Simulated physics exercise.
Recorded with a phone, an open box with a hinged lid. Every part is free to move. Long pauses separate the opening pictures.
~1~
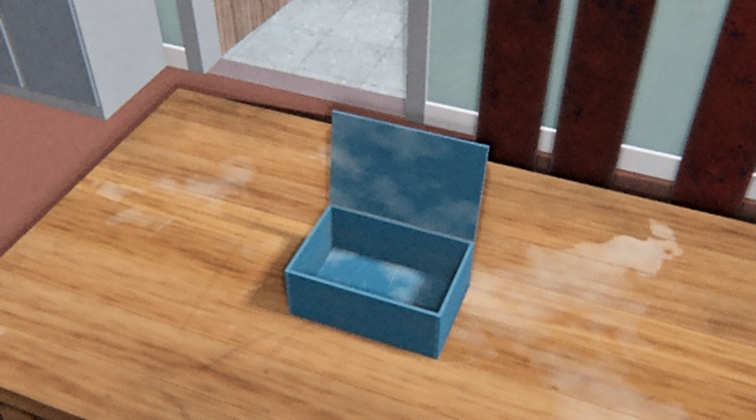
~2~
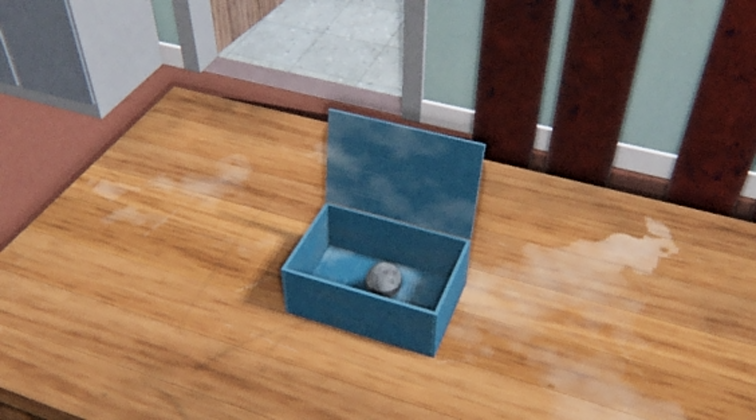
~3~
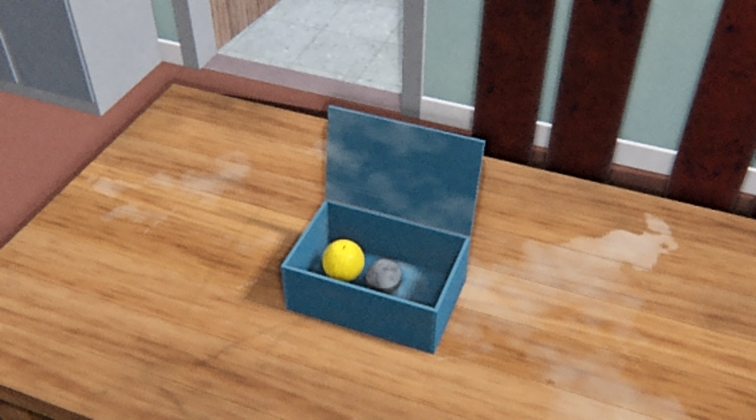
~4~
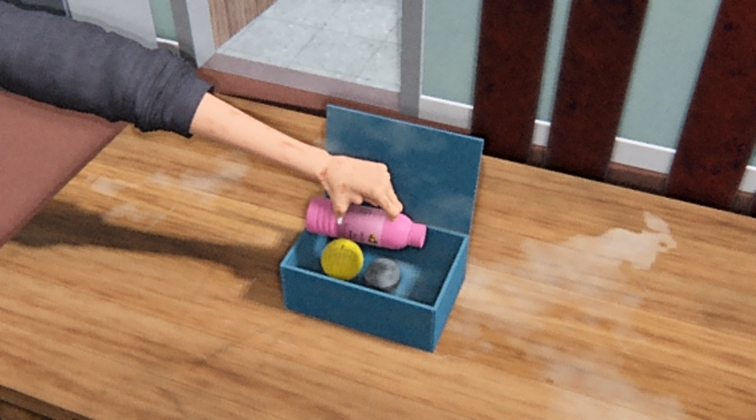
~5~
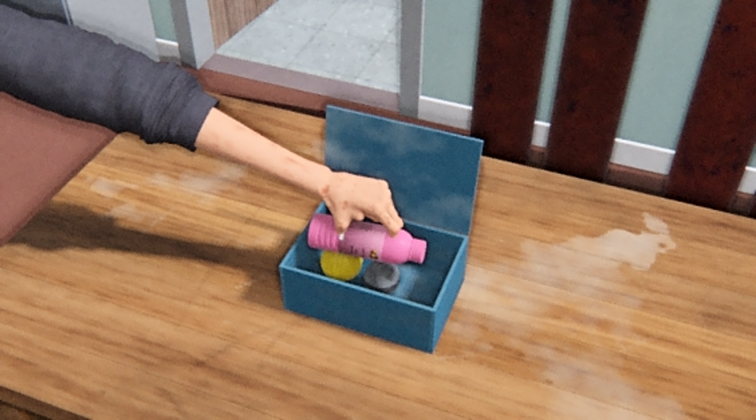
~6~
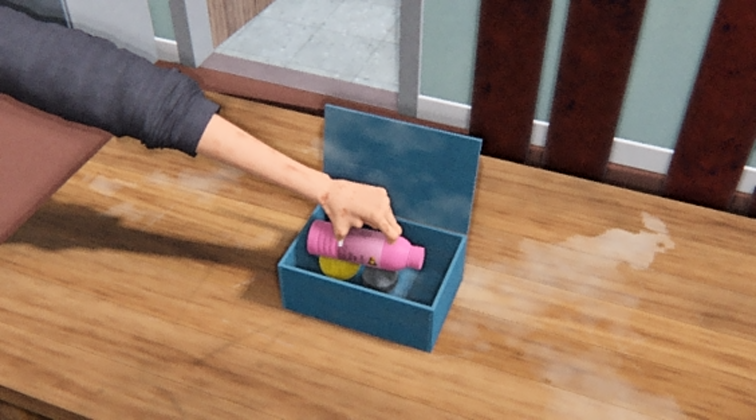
On a wooden table, a hand lowers a pink bottle into an open blue box.
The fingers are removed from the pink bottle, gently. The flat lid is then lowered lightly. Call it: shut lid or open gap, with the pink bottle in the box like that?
Shut lid.
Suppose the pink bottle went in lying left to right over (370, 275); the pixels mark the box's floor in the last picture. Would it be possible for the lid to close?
With this placement the lid lies closed.
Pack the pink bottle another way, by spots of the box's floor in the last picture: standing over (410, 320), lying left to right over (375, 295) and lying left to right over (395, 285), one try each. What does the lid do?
Results in order: Lid up, lid down, lid down.
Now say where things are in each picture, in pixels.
The last thing is not in view yet, in the first picture.
The last thing is not in view yet, in the second picture.
The last thing is not in view yet; yellow apple (344, 261), in the third picture.
On its way; pink bottle (367, 225); yellow apple (343, 260), in the fourth picture.
On its way; pink bottle (368, 241), in the fifth picture.
Put in, still held; pink bottle (367, 247), in the sixth picture.
Then, 0.60 s past the last view, pink bottle displaced about its own width near (372, 302); grey ball displaced a little.
Then, 1.50 s past the last view, lid 68° above the rim; pink bottle displaced about its own width near (373, 300); grey ball displaced about its own width; yellow apple displaced a little.
Then, 1.90 s past the last view, lid 14° above the rim; pink bottle displaced about its own width near (374, 300); grey ball displaced about its own width; yellow apple displaced a little.
Finally, lid shut; moved from the start, pink bottle and grey ball; yellow apple still in place. Final places as the last picture's camera would see them, pink bottle near (374, 300).
